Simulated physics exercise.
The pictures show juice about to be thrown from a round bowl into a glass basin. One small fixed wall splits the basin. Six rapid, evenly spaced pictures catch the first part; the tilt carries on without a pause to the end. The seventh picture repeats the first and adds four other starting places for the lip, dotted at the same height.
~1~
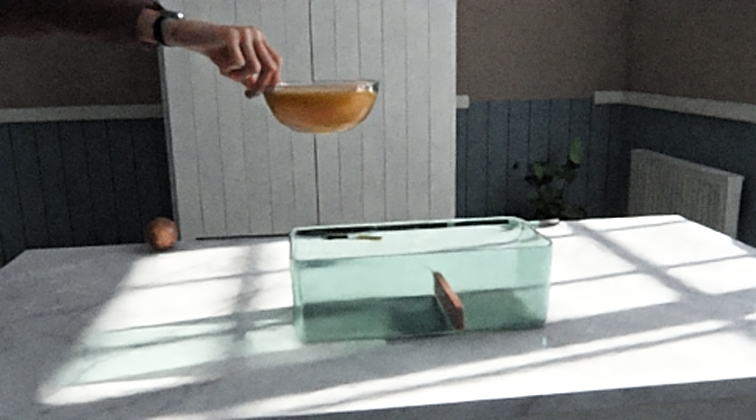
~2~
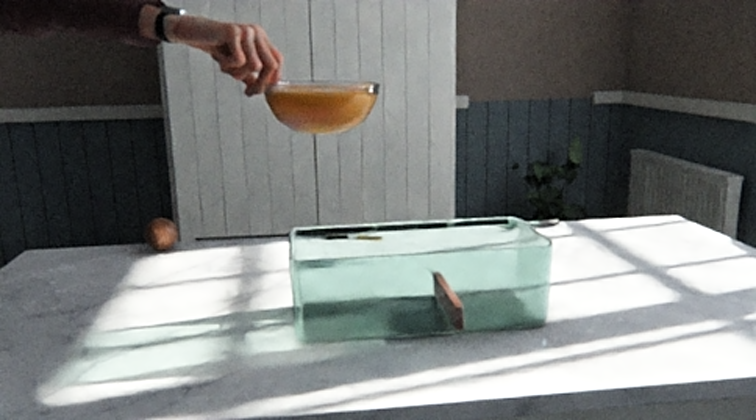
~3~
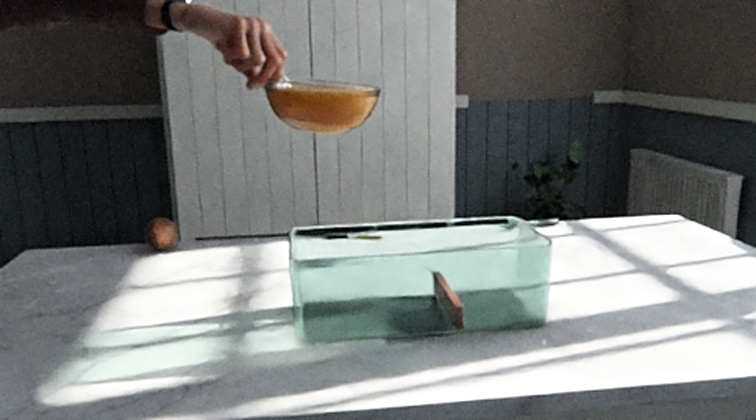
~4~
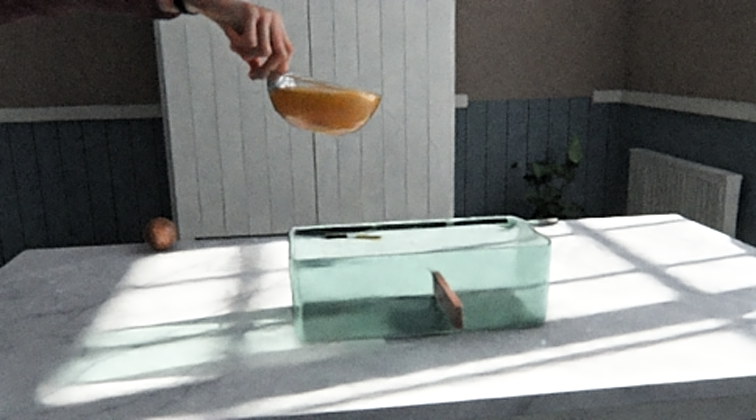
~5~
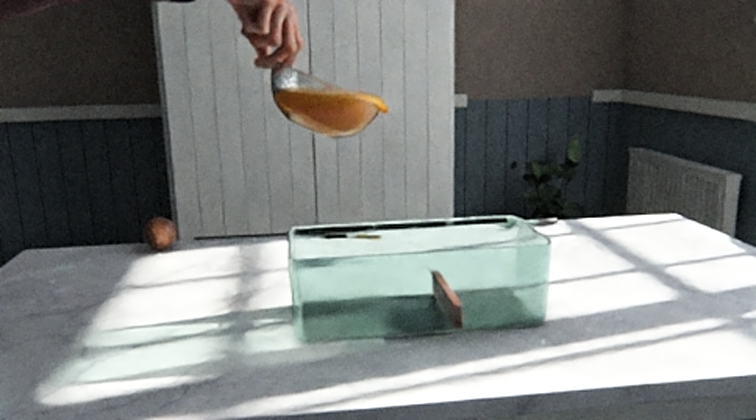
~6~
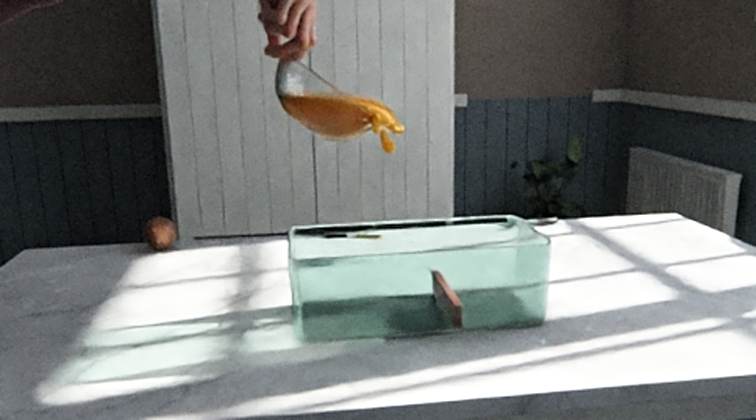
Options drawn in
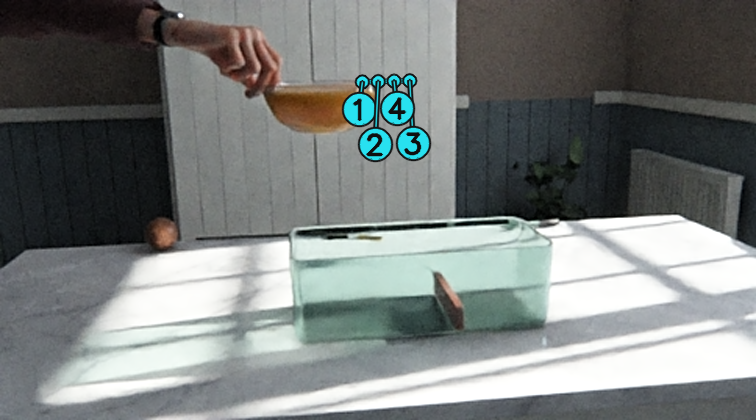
Hand tilting a round glass bowl of orange juice above a clear glass basin, the juice starting to run over the lip.
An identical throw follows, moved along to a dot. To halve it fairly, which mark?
Use spot 4.
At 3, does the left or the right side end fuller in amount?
More ends on the right.
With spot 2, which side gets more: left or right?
More ends on the left.
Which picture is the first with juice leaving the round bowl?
Picture 5.
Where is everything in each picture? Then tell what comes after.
Upright, lip at (376, 81); basin from (296, 342) to (546, 324); top of the wall at (447, 287); nothing has left yet, in the first picture.
Upright, lip at (377, 83); nothing has left yet, in the second picture.
Tipped about 7°, lip at (378, 88); nothing has left yet, in the third picture.
Tipped about 15°, lip at (379, 96); nothing has left yet, in the fourth picture.
Tipped about 25°, lip at (379, 106); juice is over the lip, down to (384, 110), in the fifth picture.
Tipped about 37°, lip at (377, 118); juice is over the lip, down to (389, 149), in the sixth picture.
On the marked copy, 1 at (362, 82); 2 at (378, 81); 3 at (409, 80); 4 at (394, 81).
If 1 is chosen, about 91 % ends left of the wall and 7 % right of it.
If 2 is chosen, about 73 % ends left of the wall and 25 % right of it.
If 3 is chosen, about 31 % ends left of the wall and 68 % right of it.
If 4 is chosen, about 50 % ends left of the wall and 48 % right of it.
